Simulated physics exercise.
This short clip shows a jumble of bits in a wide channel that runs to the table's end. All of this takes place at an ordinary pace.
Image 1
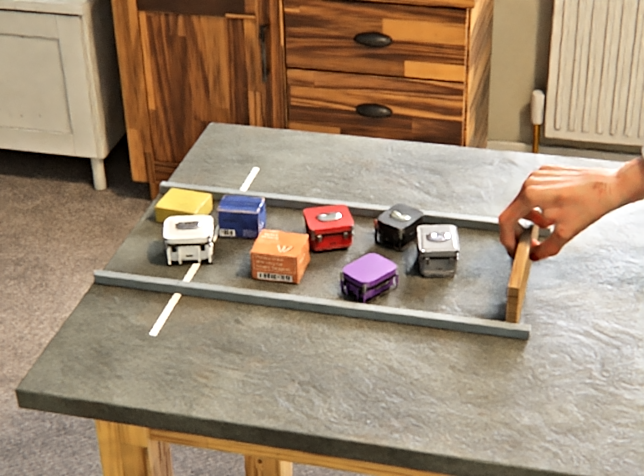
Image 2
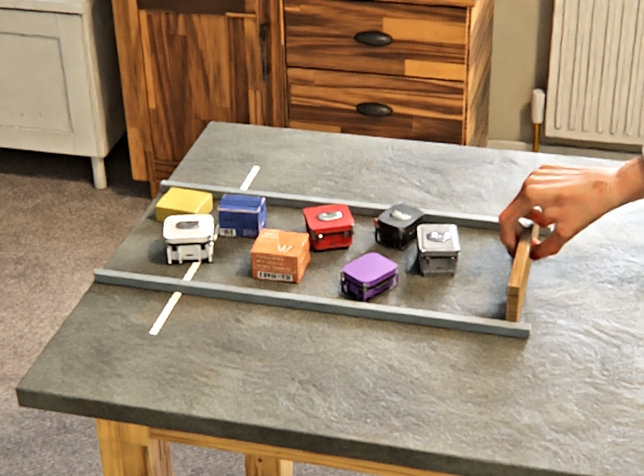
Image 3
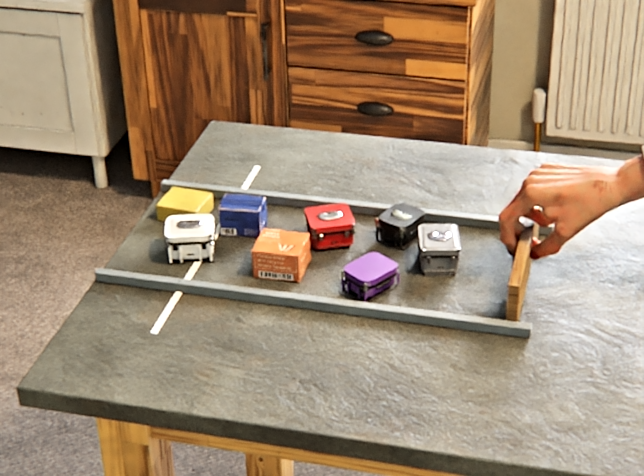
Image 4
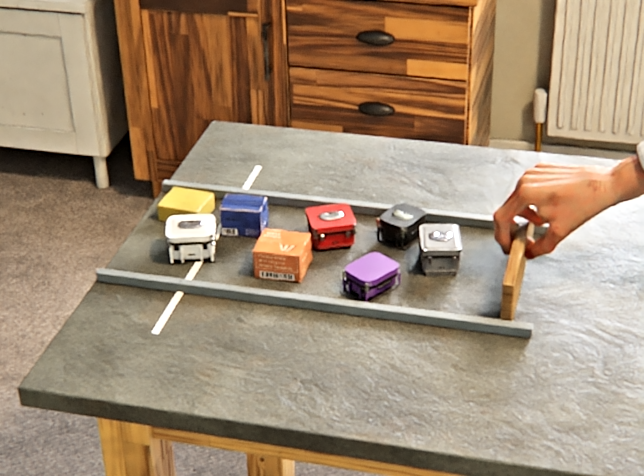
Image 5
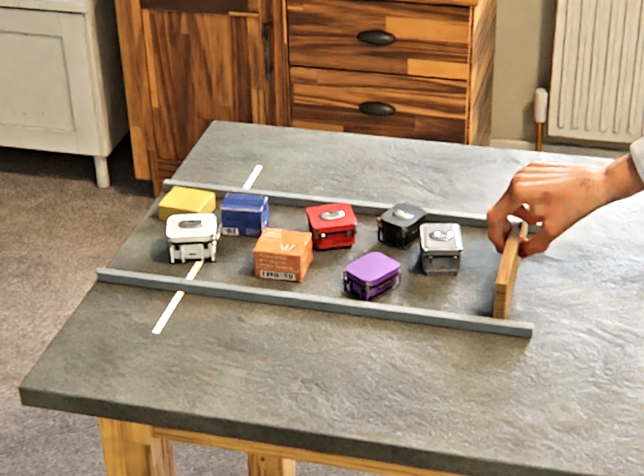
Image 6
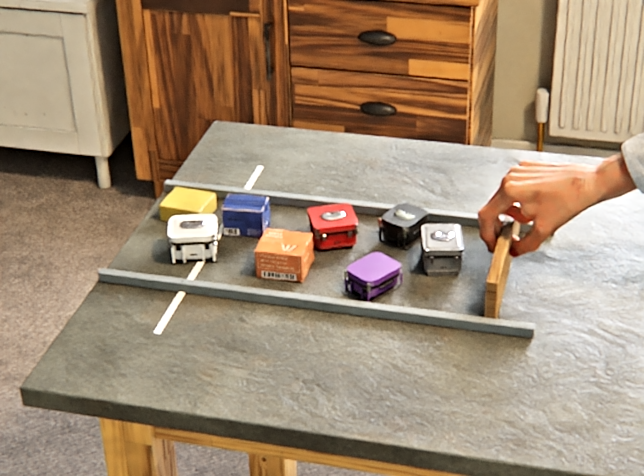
A hand holds a small wooden board upright at the right end of a railed channel on a grey slate-topped table, seen from above at an angle, with wooden drawers behind. Between the rails sit yellow and blue blocks, an orange box, and white, red, black, grey and purple cases, near a white tape line at left. The hand slides the board slightly left, while the objects stay still and the view barely shifts.
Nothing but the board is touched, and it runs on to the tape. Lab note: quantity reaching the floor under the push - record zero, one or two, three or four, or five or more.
Three up to four drop.
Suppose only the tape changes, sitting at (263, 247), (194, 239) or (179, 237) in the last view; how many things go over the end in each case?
Try by try, 0, 3 and 5.
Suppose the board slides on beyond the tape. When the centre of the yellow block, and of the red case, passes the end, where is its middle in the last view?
Middle: Roughly (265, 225); roughly (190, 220).
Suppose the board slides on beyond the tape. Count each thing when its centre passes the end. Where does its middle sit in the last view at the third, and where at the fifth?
At (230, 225) for the third, at (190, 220) for the fifth.
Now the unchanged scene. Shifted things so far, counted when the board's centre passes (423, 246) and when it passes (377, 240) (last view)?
So far 2, and 4 at the second.
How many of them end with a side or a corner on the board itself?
I count 3 of them.
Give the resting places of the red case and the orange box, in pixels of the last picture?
Red case at about (168, 208), orange box at about (146, 240).
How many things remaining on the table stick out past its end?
That'd be 0.
Early on, none off yet; yellow block at rest near (188, 207); white case at rest near (194, 238); blue box at rest near (246, 216).
A while later, none off yet; yellow block moving near (178, 205); white case moving near (189, 238); blue box travelled about its own width near (212, 214).
Finally, the number that fall off is three or four; lost, blue box, white case and yellow block.
